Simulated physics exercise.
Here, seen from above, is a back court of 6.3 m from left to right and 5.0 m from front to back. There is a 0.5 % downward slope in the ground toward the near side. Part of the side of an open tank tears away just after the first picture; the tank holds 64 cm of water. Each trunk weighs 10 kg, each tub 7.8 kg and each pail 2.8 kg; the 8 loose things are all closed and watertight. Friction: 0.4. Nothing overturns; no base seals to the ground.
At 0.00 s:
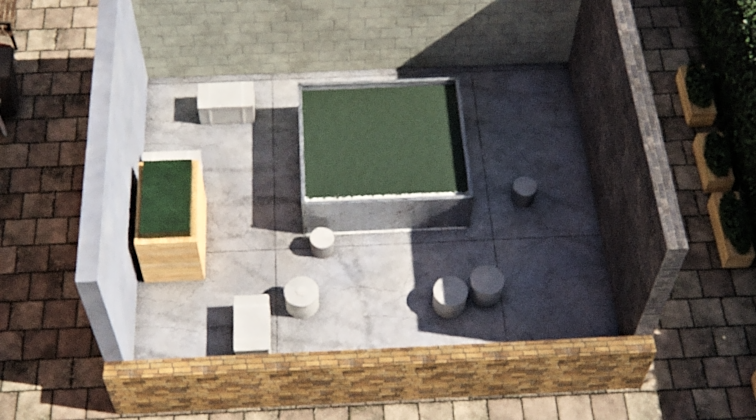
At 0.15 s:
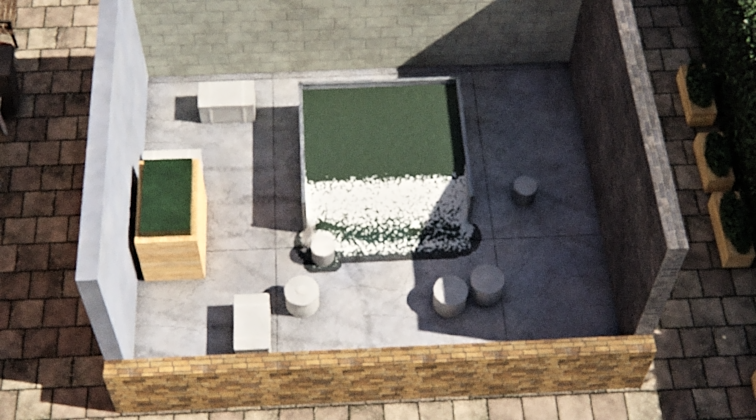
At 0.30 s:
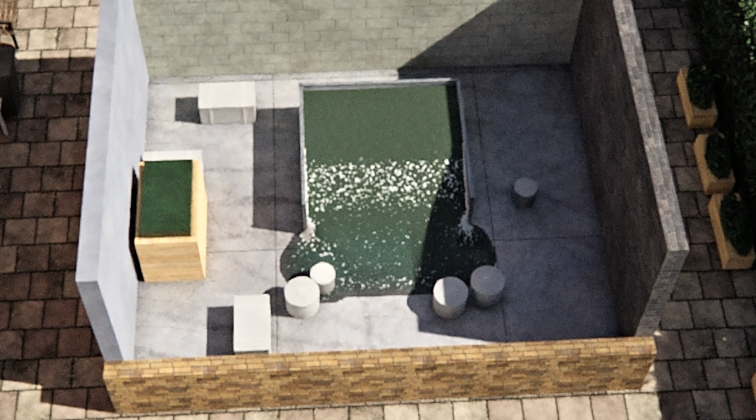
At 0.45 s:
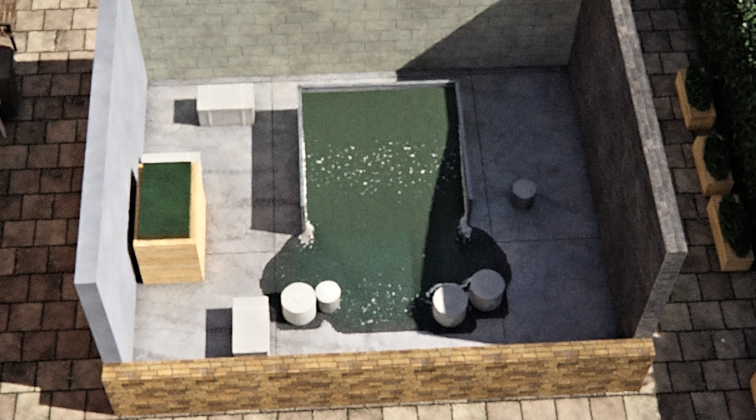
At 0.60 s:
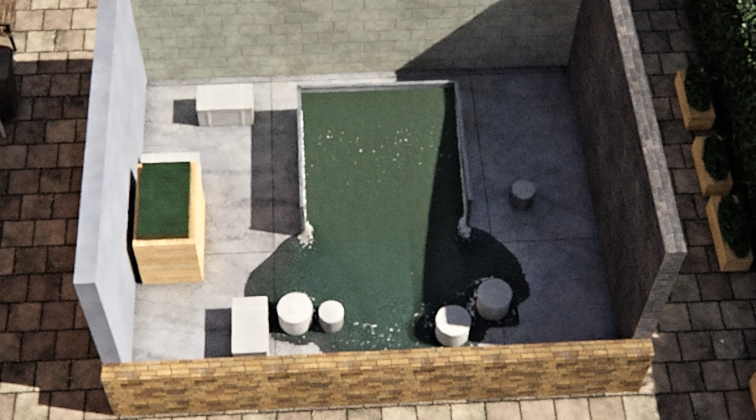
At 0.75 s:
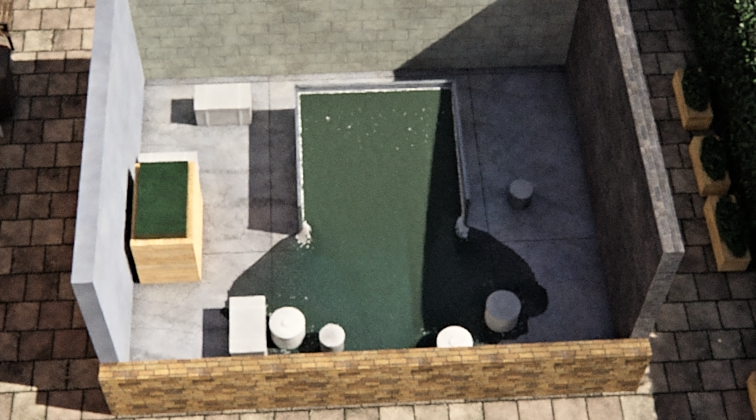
A large grey-walled tank of dark green water stands open at the back centre of a paved, walled court seen from above, with a wooden box topped in green at left and pale blocks and round tubs around it. The tank's near side gives way and water surges out in white froth. The dark pool spreads toward the near brick wall, pushing several tubs nearer.
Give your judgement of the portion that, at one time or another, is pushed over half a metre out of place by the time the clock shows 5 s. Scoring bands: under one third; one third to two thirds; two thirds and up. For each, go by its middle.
It reaches two thirds.
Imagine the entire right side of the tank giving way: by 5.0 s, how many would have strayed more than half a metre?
Then it comes to 6 of them.
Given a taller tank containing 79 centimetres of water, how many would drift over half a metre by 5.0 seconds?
The count would be 7.
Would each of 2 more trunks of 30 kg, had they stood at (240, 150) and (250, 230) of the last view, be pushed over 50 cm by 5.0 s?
In order: Within it, beyond it.
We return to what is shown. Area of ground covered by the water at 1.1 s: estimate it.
The covered patch comes to about 14 m2.
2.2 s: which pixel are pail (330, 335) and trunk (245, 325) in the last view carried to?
About (214, 346) for the first and (143, 312) for the second.
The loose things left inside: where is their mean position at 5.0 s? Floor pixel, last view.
Around (302, 180).
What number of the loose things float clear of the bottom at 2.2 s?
Total: 5.
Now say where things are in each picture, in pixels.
In the first frame, a pail at (322, 237), on the bottom; a tub at (451, 291), on the bottom; water covers 4.3 m2; 0 of 8 have shifted.
In the second frame, a pail at (323, 246), on the bottom, 15 cm from its start; a tub at (451, 290) rests on the ground; water covers 5.5 m2; 1 of 8 have shifted.
In the third frame, a pail at (323, 273) rests on the ground, 57 cm from its start; a tub at (451, 292), on the bottom; 7.0 m2 under water; 1 of 8 have shifted.
In the fourth frame, a pail at (328, 292), on the bottom, 83 cm from its start; a tub at (451, 300) rests on the ground, 10 cm from its start; 8.3 m2 under water; 3 of 8 have shifted.
In the fifth frame, a pail at (331, 312) floats, 113 cm from its start; a tub at (454, 320) rests on the ground, 41 cm from its start; water covers 10.0 m2; 4 of 8 have shifted.
In the sixth frame, a pail at (332, 335) floats, 149 cm from its start; a tub at (455, 342) rests on the ground, 73 cm from its start; water covers 11.4 m2; 4 of 8 have shifted.
After 1.1 s 4 of 8 are over 50 cm from their spots; 3 afloat.
After 2.2 s 5 of 8 are over 50 cm from their spots; 5 afloat.
After 3.5 s 6 of 8 are over 50 cm from their spots; 3 afloat.
After 5.0 s 7 of 8 are over 50 cm from their spots, and 7 have been at some point; 5 afloat.
